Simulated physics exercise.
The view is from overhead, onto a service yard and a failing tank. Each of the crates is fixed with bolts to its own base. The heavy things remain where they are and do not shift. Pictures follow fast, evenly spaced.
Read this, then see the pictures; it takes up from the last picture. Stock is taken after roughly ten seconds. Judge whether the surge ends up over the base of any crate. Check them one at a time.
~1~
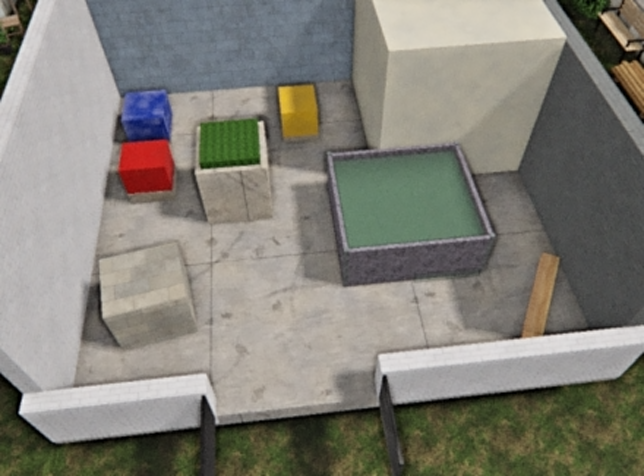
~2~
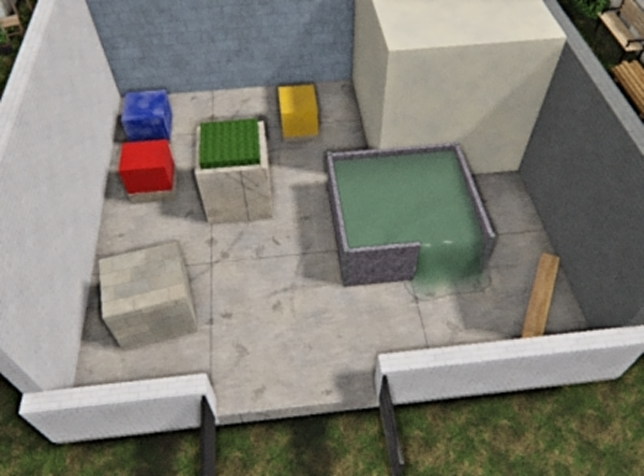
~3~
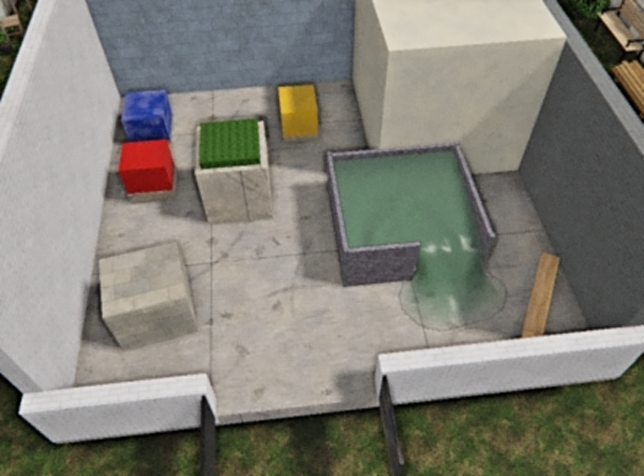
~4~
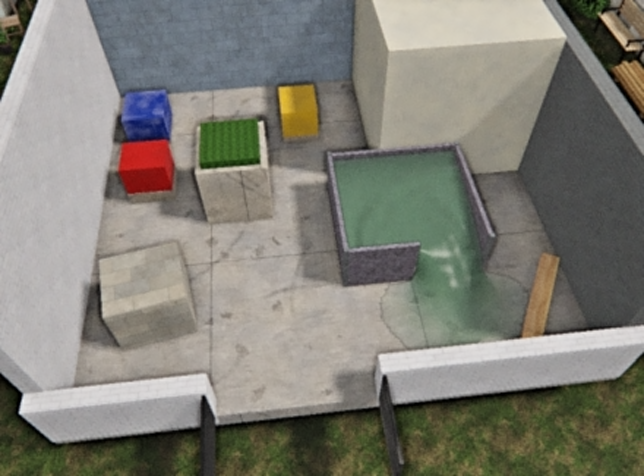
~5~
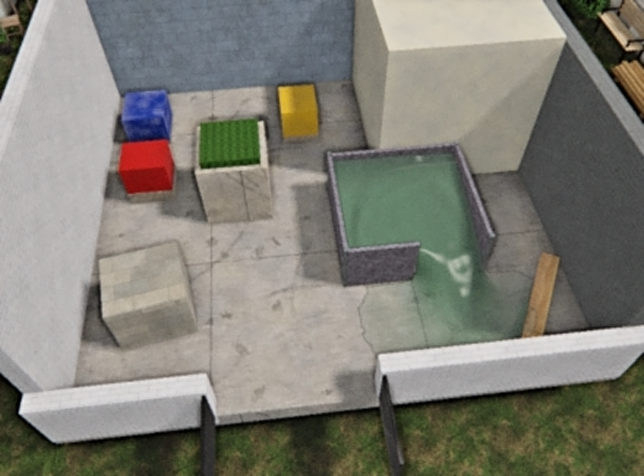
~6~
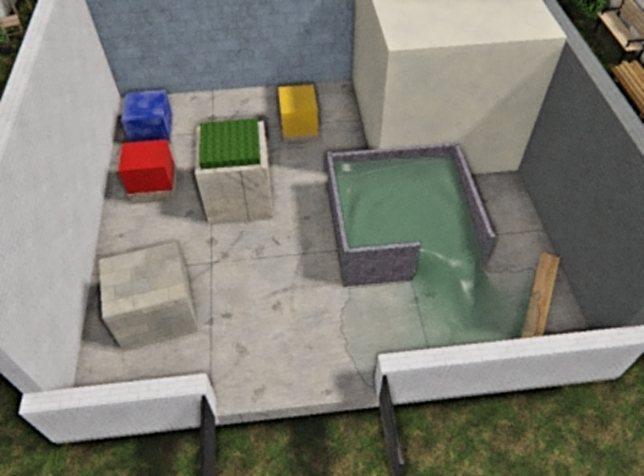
The blue crate gets wet. The yellow crate keeps dry. The red crate keeps dry.
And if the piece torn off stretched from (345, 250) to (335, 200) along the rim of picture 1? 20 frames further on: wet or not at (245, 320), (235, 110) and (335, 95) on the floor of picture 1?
Sodden, then spared, then spared.
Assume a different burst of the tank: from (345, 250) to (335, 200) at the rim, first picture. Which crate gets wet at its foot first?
I'd go with the one in red.
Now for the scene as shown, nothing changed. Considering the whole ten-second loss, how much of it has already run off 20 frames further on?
Roughly 30 %.
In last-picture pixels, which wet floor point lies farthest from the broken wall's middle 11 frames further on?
My pick would be pixel (127, 408).
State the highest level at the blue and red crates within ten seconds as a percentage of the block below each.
170 %, then 60 %.
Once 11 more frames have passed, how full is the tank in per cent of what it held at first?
Near 52 in a hundred.
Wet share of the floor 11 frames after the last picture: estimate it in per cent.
Roughly 35 percent, I'd say.
A moment on, water covers 20 % of the floor; the blue crate not reached, the yellow crate not reached, the red crate not reached.
Next, water covers 35 % of the floor; the blue crate not reached, the yellow crate not reached, the red crate not reached.
Then, water covers 55 % of the floor; the blue crate not reached, the yellow crate not reached, the red crate water round its plinth.
Later, water covers 70 % of the floor; the blue crate water round its plinth, the yellow crate not reached, the red crate water round its plinth.
In the end, water covers 90 % of the floor; the blue crate was topped, the yellow crate stayed above the water, the red crate stayed above the water.
